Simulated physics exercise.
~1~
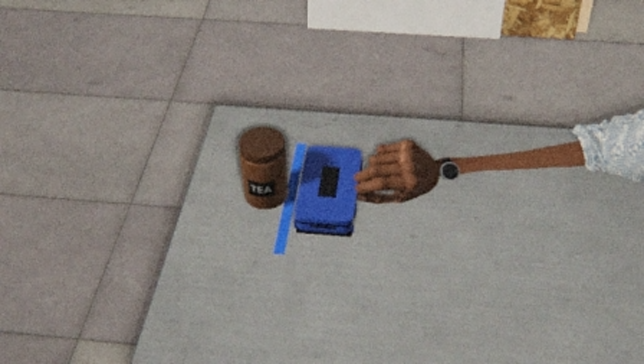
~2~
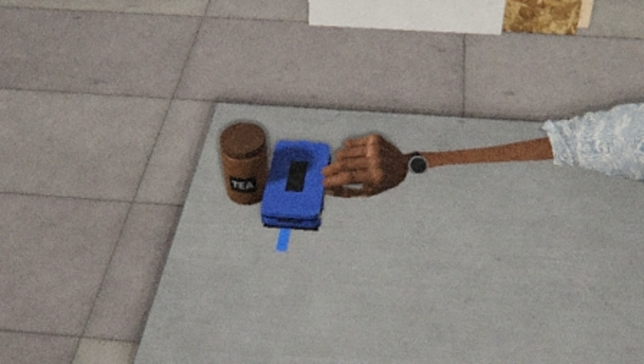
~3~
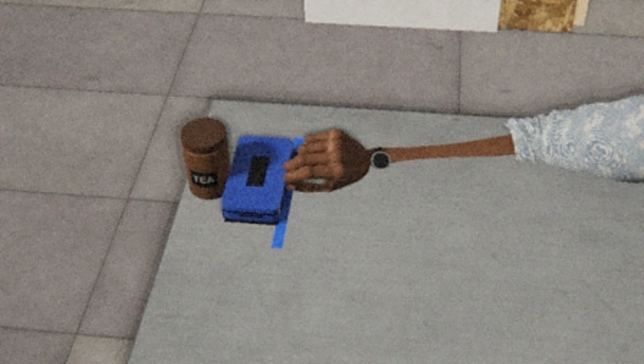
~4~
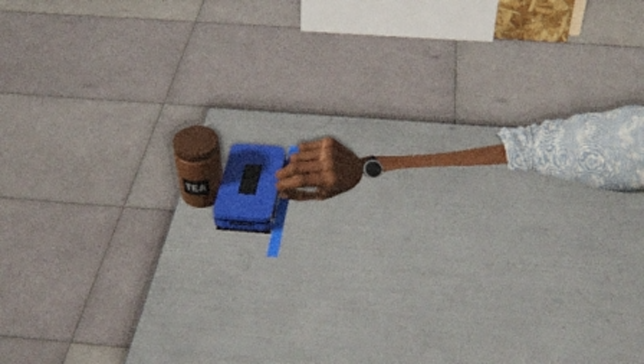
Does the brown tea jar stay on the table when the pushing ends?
Yes, the brown jar stays on the table, standing upright close to the left edge beside the blue case.
